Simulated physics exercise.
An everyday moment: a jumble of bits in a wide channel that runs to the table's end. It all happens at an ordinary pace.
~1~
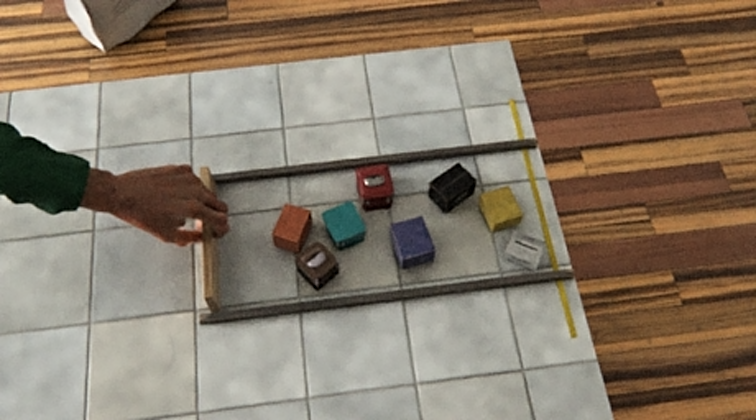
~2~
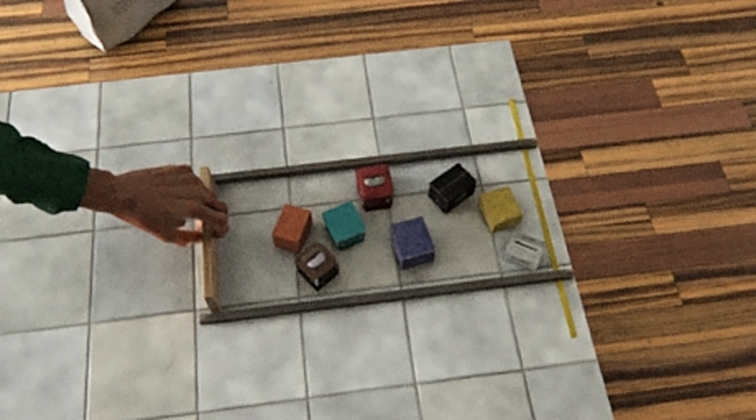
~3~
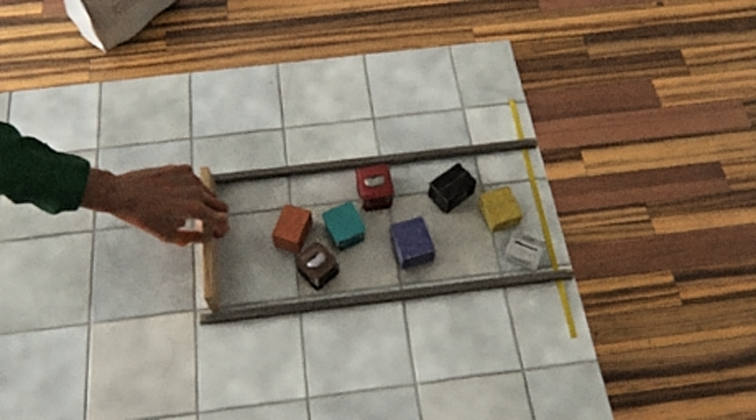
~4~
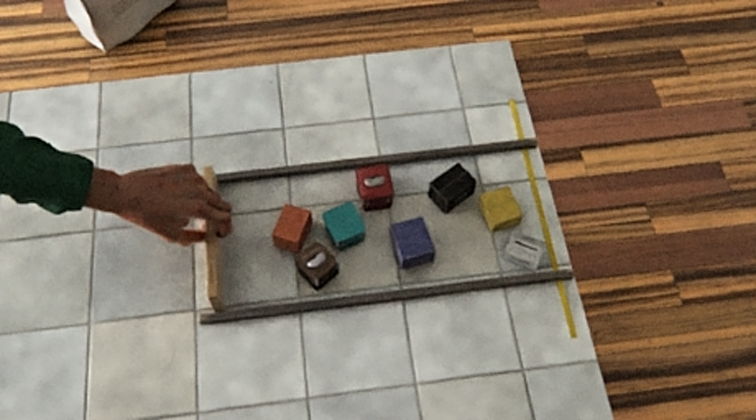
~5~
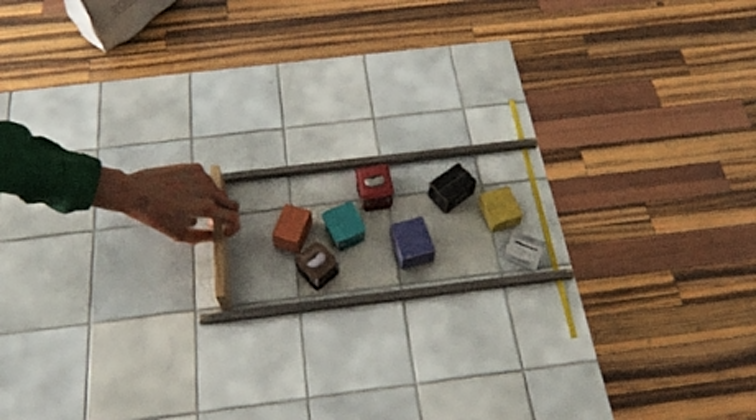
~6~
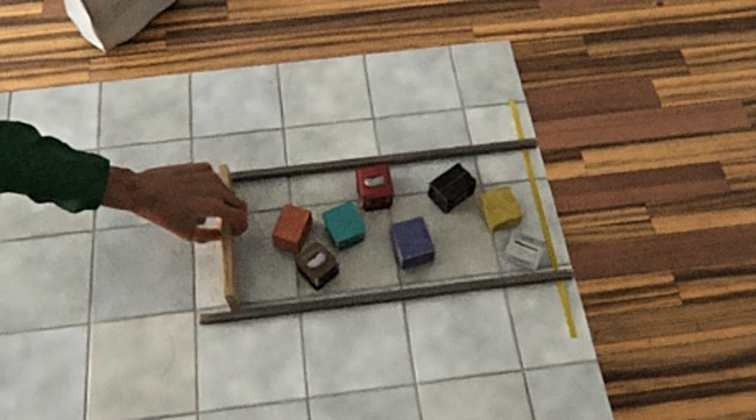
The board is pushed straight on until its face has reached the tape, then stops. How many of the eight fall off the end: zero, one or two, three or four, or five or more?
As it turns out, the number that fall off is five or more.
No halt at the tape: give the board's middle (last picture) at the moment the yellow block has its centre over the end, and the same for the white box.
For the yellow block at (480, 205), for the white box at (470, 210).
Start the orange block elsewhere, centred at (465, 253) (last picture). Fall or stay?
From there it tumbles off.
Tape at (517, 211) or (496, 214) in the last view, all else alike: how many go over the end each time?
The counts: 5 and 2.
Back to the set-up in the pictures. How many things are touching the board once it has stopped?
It touches 2.
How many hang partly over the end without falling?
The number is 2.
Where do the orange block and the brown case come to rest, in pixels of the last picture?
About (553, 195), and the other about (568, 244).
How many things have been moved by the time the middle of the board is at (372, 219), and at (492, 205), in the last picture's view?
The counts are 5 and 8.
Early on, none off yet; white box at rest near (524, 251); yellow block at rest near (500, 209); black box at rest near (452, 188).
Finally, the number that fall off is five or more; lost, turquoise case, red case, blue block, black box, yellow block and white box.
